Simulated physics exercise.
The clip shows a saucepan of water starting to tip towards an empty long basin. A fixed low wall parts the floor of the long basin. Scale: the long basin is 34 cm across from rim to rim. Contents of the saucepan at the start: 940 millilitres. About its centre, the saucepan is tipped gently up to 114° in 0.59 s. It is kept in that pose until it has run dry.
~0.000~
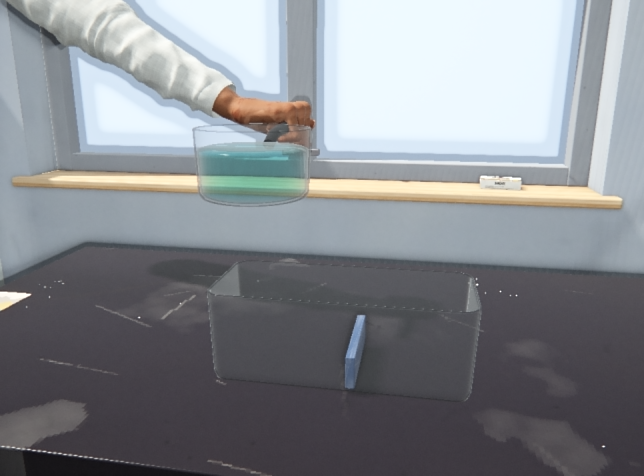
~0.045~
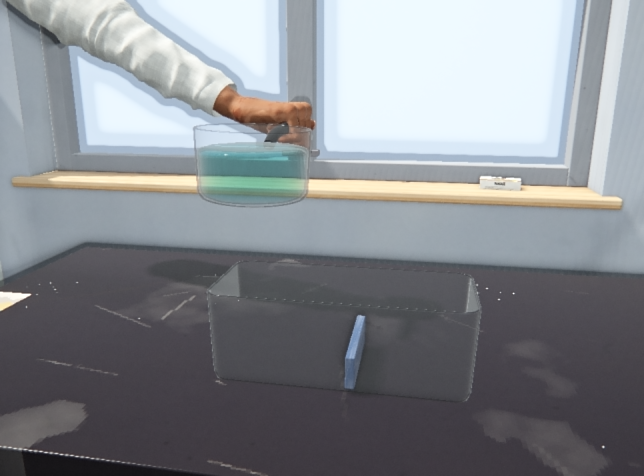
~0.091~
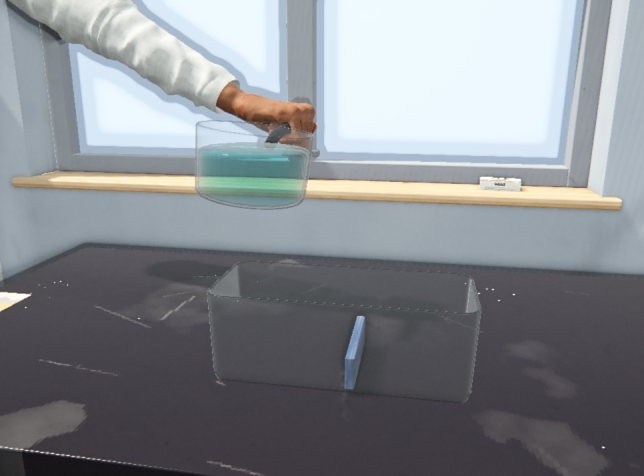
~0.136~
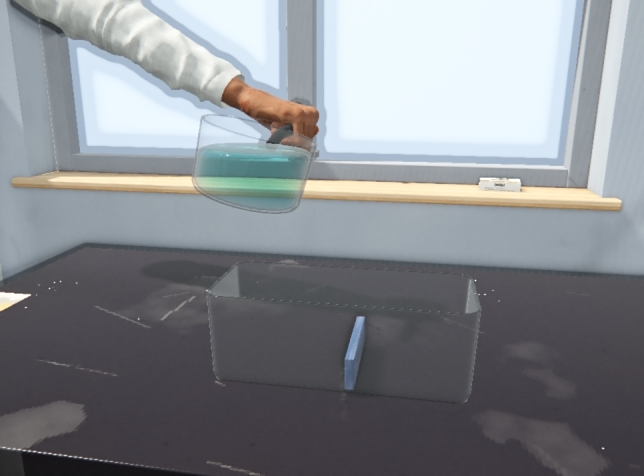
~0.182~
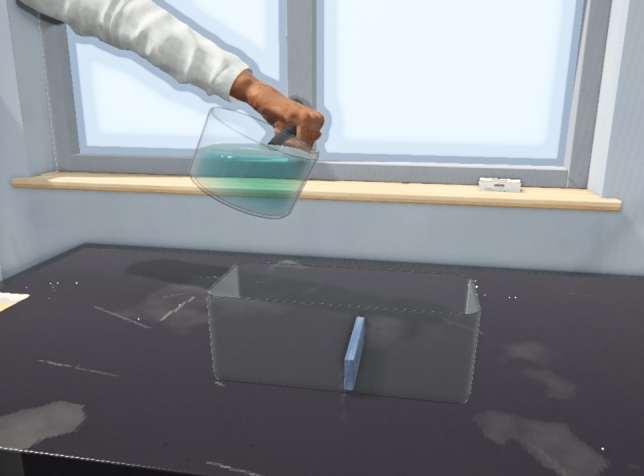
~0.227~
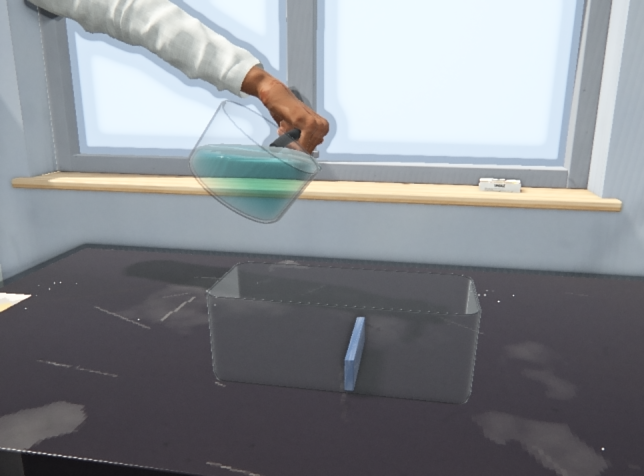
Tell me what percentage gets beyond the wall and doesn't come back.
Around 33 % gets beyond the wall and stays.
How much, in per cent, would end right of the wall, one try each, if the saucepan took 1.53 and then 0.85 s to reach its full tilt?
It comes to 60 per cent, and then 45 per cent.
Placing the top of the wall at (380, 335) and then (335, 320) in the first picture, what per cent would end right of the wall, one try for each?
Respectively close to 10 and 55 %.
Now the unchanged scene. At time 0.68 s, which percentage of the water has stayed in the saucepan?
Close to 4 in a hundred.
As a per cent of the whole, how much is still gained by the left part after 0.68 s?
That amounts to roughly 7 per cent of the whole.
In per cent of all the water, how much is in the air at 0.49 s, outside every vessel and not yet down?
Share: Roughly 46 per cent.
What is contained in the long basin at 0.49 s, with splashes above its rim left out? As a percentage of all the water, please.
Around 24%.
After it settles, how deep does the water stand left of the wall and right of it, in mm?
Depths at rest: Left around 24 mm, right around 16 mm.
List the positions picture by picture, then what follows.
Tilt 0°; pouring edge (309, 131); surface from (203, 147) to (308, 149); the long basin's rim runs from (224, 277) to (476, 293); the wall's top is at (356, 336), in the first frame.
Tilt 2°; pouring edge (310, 133); surface from (203, 147) to (308, 150), in the second frame.
Tilt 7°; pouring edge (312, 139); surface from (204, 146) to (309, 152), in the third frame.
Tilt 14°; pouring edge (315, 148); surface from (204, 147) to (312, 154), in the fourth frame.
Tilt 25°; pouring edge (316, 160); surface from (203, 148) to (315, 157), in the fifth frame.
Tilt 37°; pouring edge (316, 174); surface from (201, 147) to (313, 162); 1 per cent is over the edge, in the sixth frame.
Then, 0.49 s in, the tilt is 105° and 28 per cent is still to pour, 10 is left of the wall and 15 right of it.
Then, 0.68 s in, the tilt is 114° and 4 per cent is still to pour, 56 is left of the wall and 31 right of it.
Then, 0.87 s in, the tilt is 114° and 0 per cent is still to pour, 55 is left of the wall and 32 right of it.
Then, 1.09 s in, the tilt is 114° and 0 per cent is still to pour, 63 is left of the wall and 33 right of it.
Finally, 63 per cent lies left of the wall, 33 right of it and 3 outside.
